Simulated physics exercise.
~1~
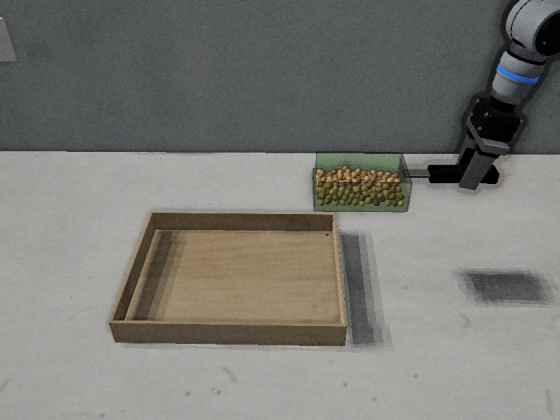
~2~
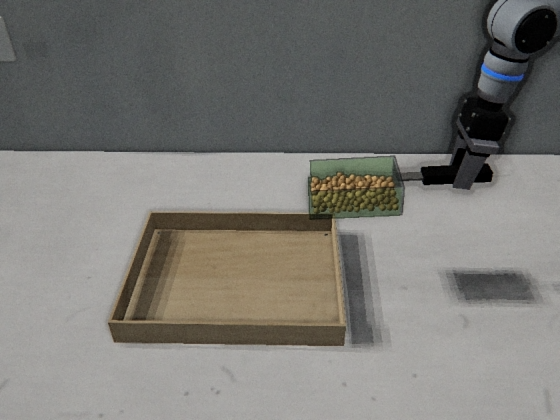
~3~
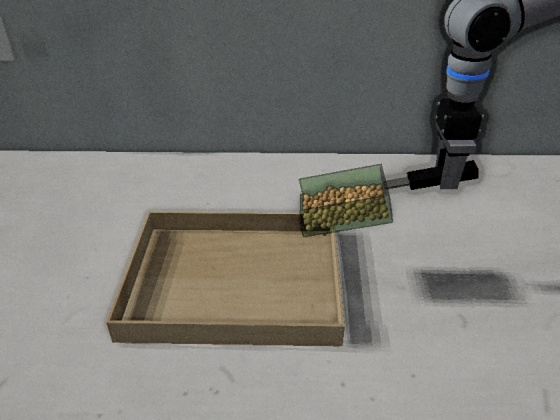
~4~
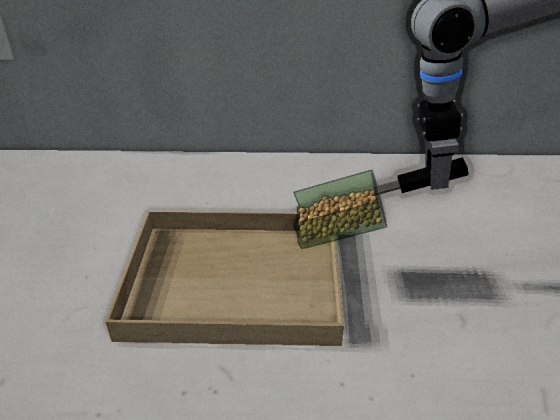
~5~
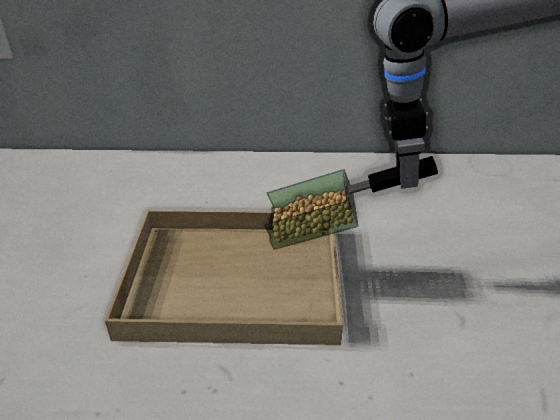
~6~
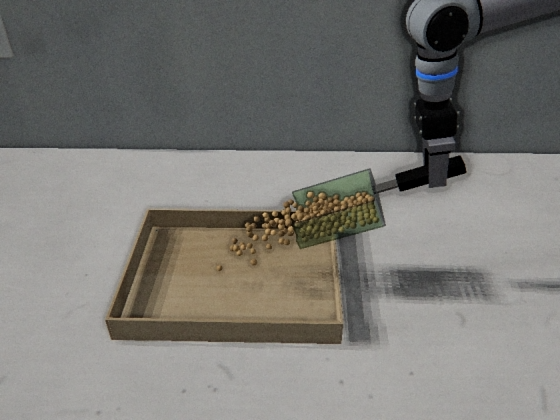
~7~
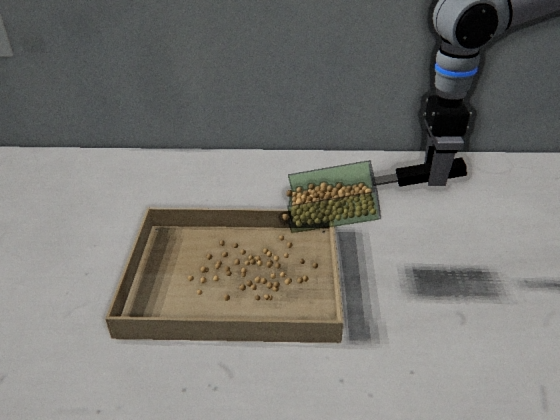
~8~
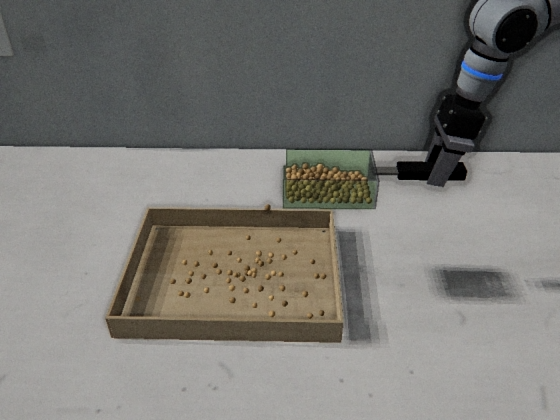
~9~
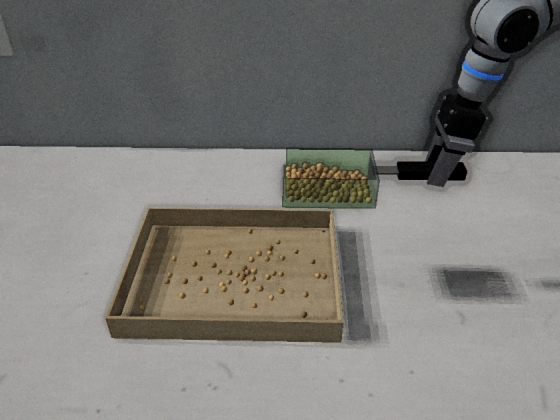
On a pale table top, a robot arm moves a clear greenish box of dried chickpeas left toward a wooden tray, tips it and spills some in, then draws back and levels it, leaving a scattering in the tray and most still in the box.
